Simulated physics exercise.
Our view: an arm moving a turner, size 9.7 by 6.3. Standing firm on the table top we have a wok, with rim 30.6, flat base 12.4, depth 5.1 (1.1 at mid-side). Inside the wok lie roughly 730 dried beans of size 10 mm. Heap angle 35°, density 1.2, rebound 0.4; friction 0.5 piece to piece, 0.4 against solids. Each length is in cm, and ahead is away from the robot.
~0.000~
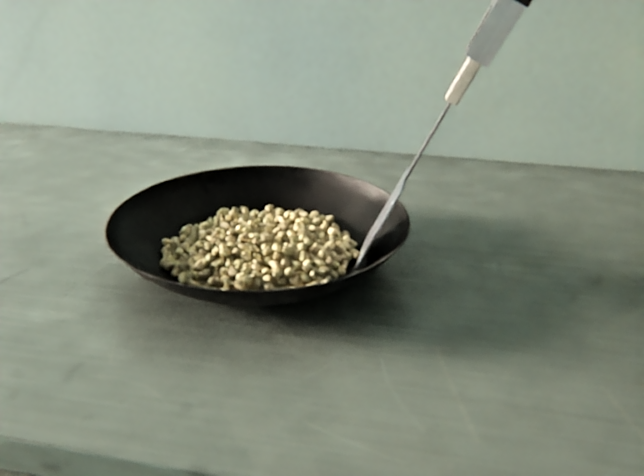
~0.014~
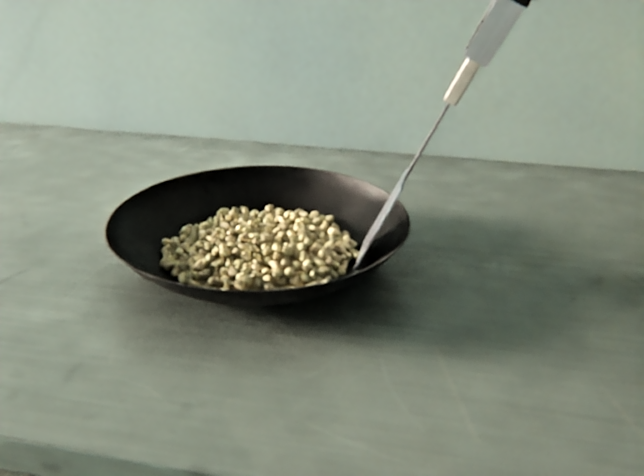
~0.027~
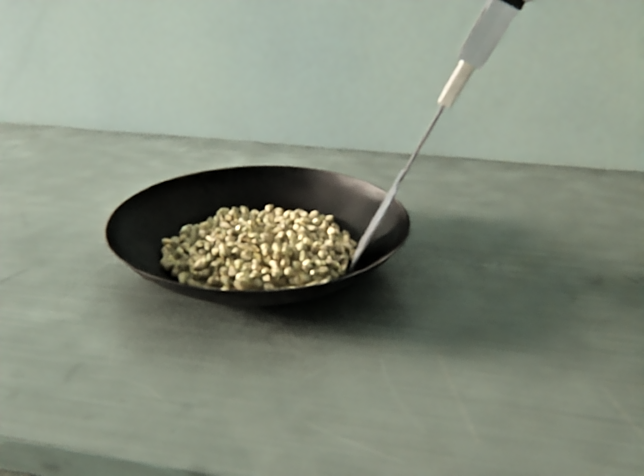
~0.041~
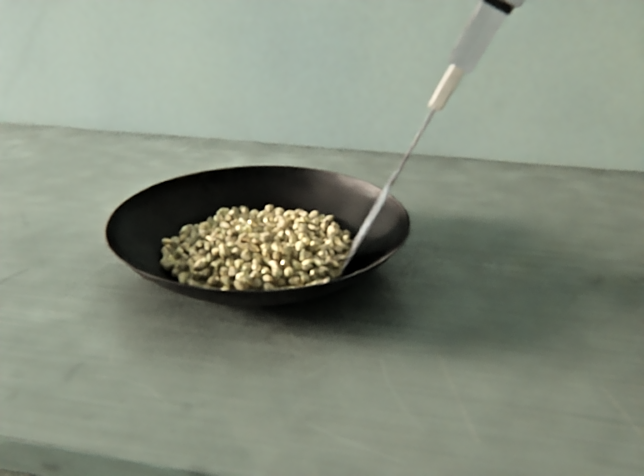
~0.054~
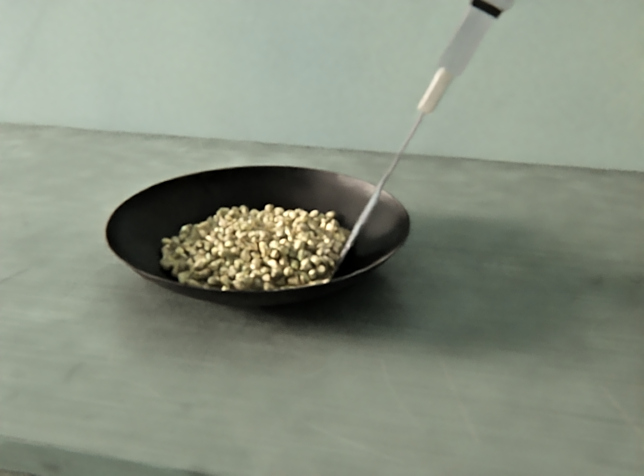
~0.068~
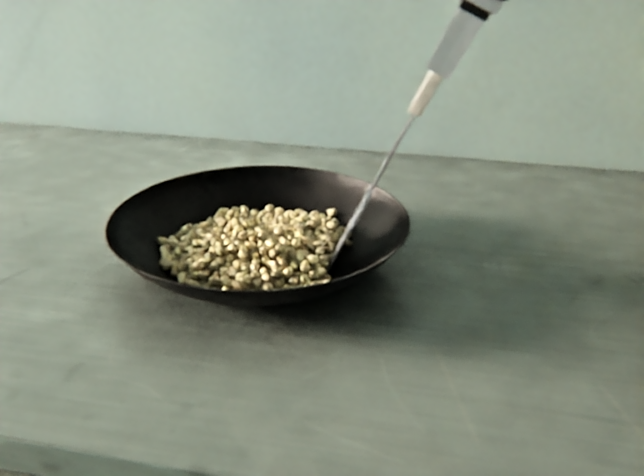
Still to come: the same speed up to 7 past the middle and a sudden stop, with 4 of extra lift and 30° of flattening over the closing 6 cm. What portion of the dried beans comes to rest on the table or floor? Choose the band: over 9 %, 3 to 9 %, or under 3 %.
Under 3 %.
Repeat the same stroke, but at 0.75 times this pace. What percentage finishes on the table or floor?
Near 0 in a hundred.
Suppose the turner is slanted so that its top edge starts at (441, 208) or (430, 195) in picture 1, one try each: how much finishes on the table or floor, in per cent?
Close to 0 and 0 percent respectively.
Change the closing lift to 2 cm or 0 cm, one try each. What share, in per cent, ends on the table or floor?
Try one gives about 0 in a hundred, try two about 0 in a hundred.
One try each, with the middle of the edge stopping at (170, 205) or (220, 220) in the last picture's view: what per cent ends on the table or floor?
First try about 5 percent, second about 0 percent.
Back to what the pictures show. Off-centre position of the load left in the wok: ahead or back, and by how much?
Offset: About 4.5 cm, ahead.
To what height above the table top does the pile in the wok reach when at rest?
Height at rest: Roughly 5.5 cm.
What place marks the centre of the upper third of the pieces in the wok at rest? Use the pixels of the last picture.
About (174, 224).
After 0.15 s, sloping 65°, highest piece 4 above the table; 729 in the wok.
After 0.23 s, sloping 55°, highest piece 5 above the table; 729 in the wok.
After 0.47 s, sloping 35°, highest piece 6 above the table; 728 in the wok, 1 on the blade or in flight.
After 1.52 s, sloping 35°, highest piece 5 above the table; 728 in the wok, 1 on the table or floor.
At rest, 728 in the wok, 1 on the table or floor. That is 0 % on the table or floor.
